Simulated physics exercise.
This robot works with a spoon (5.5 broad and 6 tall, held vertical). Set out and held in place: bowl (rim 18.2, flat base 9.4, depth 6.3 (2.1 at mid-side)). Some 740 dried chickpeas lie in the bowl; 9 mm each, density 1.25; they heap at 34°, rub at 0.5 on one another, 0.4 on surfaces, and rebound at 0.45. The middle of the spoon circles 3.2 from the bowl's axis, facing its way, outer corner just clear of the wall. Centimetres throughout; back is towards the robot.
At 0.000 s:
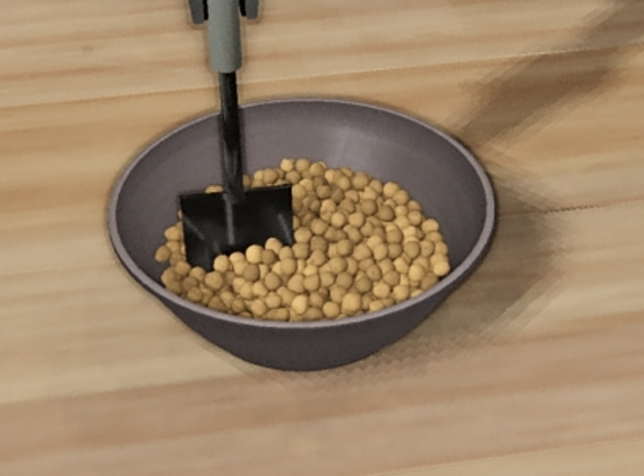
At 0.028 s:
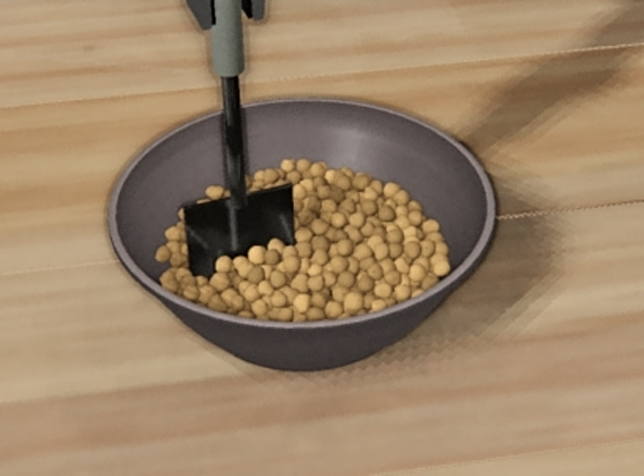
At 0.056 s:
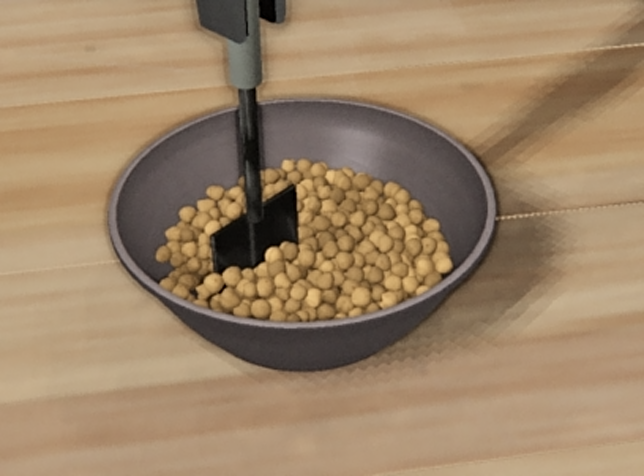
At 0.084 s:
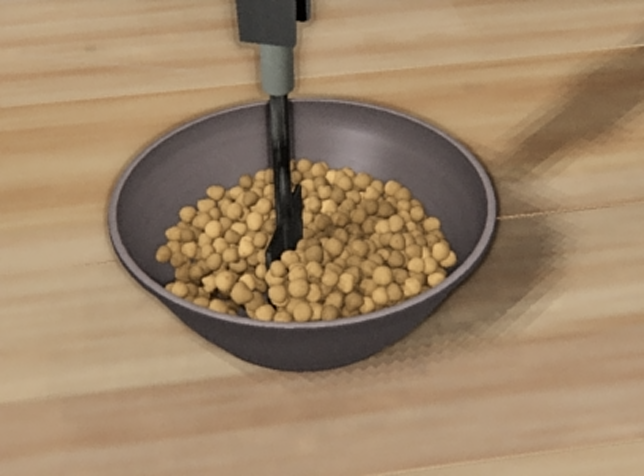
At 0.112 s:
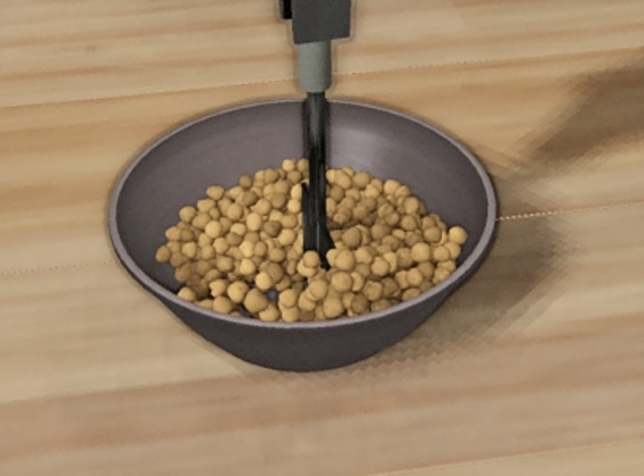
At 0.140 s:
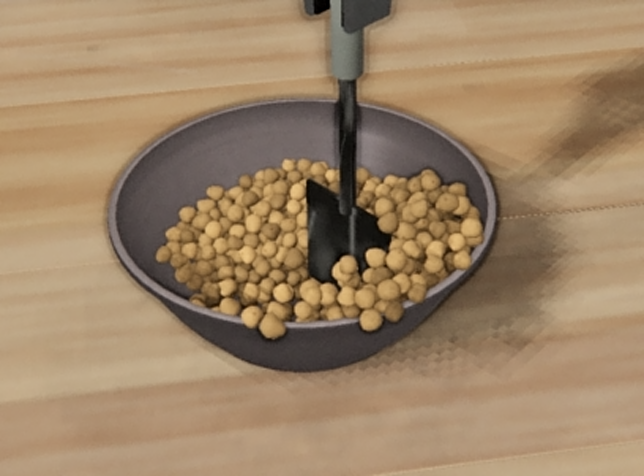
The video shows a robot tool with a flat black blade moving rightward through chickpeas in a dark bowl on a wooden surface, turning as it goes and pushing them toward the right side, where some reach the rim.
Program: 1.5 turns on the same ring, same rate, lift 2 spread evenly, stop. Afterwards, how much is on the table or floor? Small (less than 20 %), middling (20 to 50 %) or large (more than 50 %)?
On the table or floor the share is middling, 20 to 50 %.
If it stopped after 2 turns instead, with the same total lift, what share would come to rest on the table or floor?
Then about 35 per cent.
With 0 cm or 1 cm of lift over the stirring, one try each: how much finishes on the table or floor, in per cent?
About 45 and 40 per cent.
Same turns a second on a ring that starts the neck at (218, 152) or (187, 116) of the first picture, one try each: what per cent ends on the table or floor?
Some 30 and 0 per cent.
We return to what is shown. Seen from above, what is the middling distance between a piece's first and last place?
Roughly 7 cm.
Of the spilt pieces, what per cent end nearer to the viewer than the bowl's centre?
Roughly 30 per cent.
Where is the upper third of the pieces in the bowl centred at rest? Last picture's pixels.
At about (291, 258).
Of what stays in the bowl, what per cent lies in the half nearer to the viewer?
About 50 per cent.
After 0.29 s, 283° round, highest piece 12 above the table; 586 in the bowl, 46 on the table or floor, 113 in flight or on the tool.
After 0.44 s, 80° round, highest piece 9 above the table; 509 in the bowl, 199 on the table or floor, 37 in flight or on the tool.
After 0.72 s, 180° round, highest piece 5 above the table; 501 in the bowl, 243 on the table or floor, 1 in flight or on the tool.
After 1.42 s, 180° round, highest piece 5 above the table; 501 in the bowl, 244 on the table or floor.
In the end, 501 in the bowl, 244 on the table or floor. That is 33 % on the table or floor.
